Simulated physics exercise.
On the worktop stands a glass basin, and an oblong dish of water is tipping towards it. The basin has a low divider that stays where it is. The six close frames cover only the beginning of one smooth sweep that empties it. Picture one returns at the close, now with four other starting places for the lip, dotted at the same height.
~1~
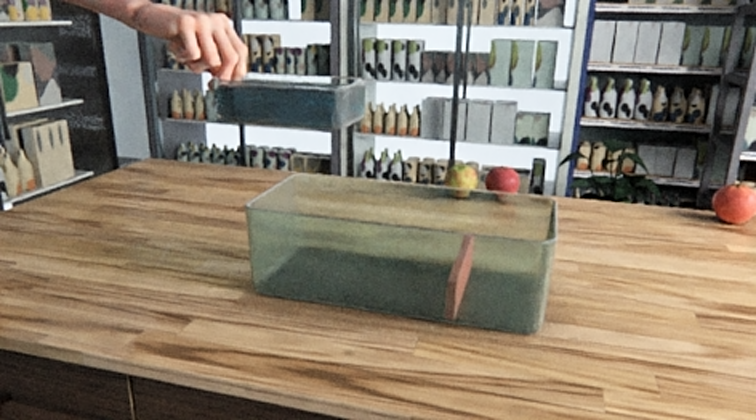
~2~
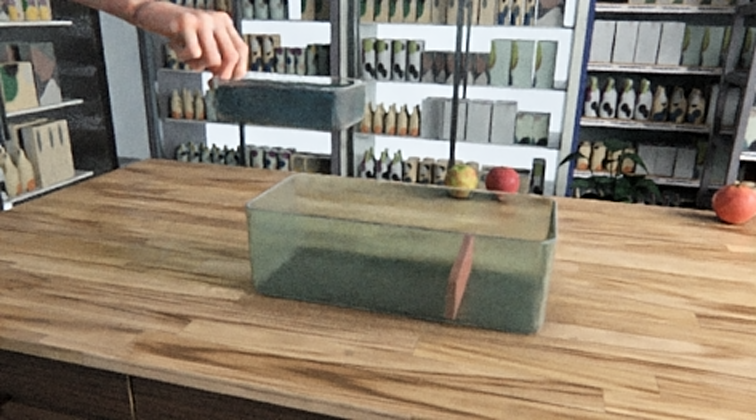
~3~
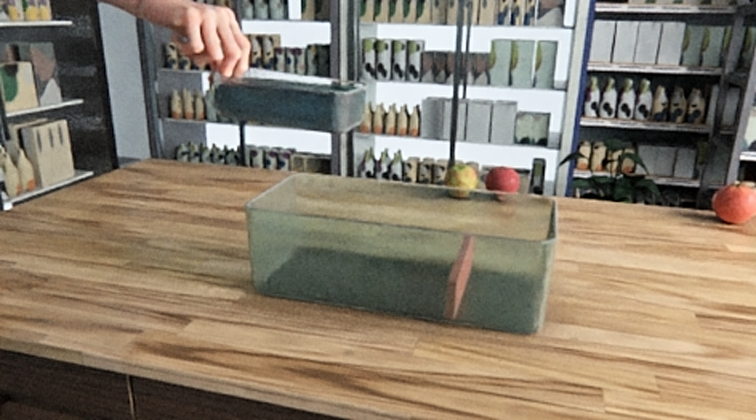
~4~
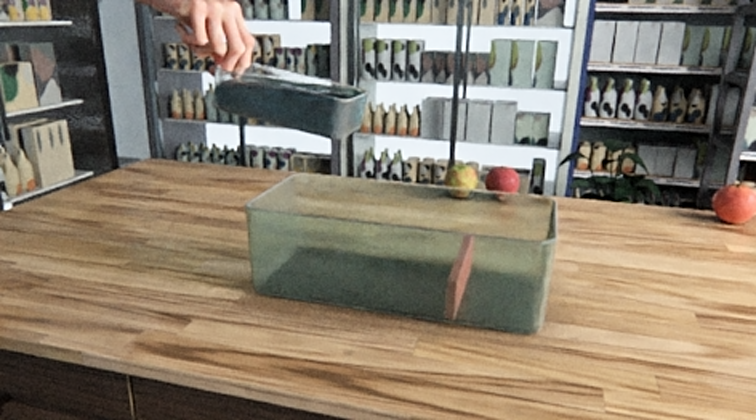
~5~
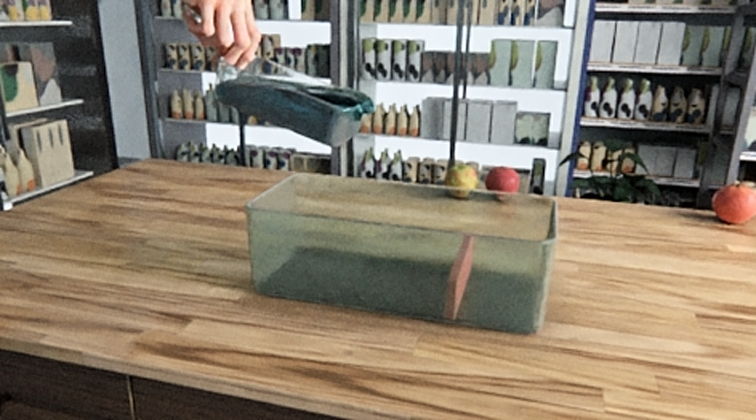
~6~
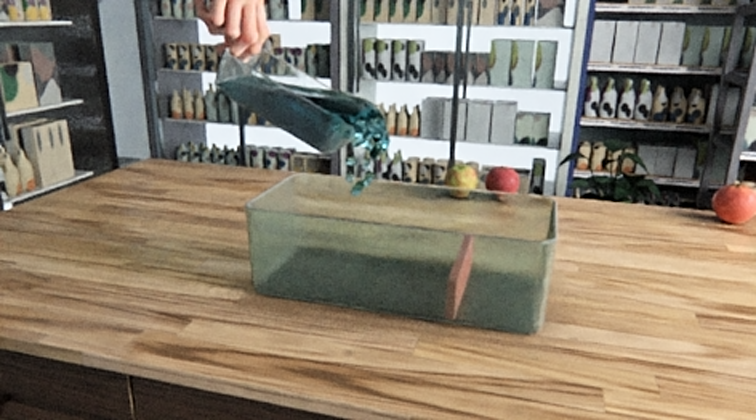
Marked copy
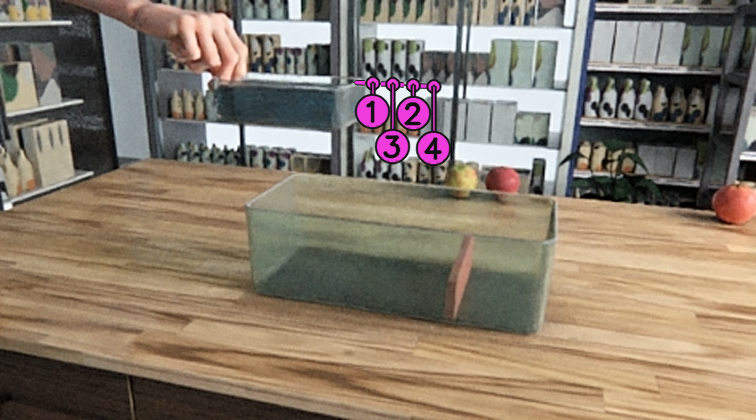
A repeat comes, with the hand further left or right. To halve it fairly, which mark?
2.
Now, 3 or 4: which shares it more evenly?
The answer is 4.
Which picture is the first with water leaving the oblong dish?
In picture 5.
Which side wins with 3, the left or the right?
The left side.
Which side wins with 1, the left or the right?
More ends on the left.
On the marked copy, 1 at (372, 83); 2 at (413, 85); 3 at (392, 84); 4 at (433, 86).
Choosing 1, about 98 % ends left of the wall and 2 % right of it.
Choosing 2, about 52 % ends left of the wall and 48 % right of it.
Choosing 3, about 93 % ends left of the wall and 7 % right of it.
Choosing 4, about 28 % ends left of the wall and 71 % right of it.
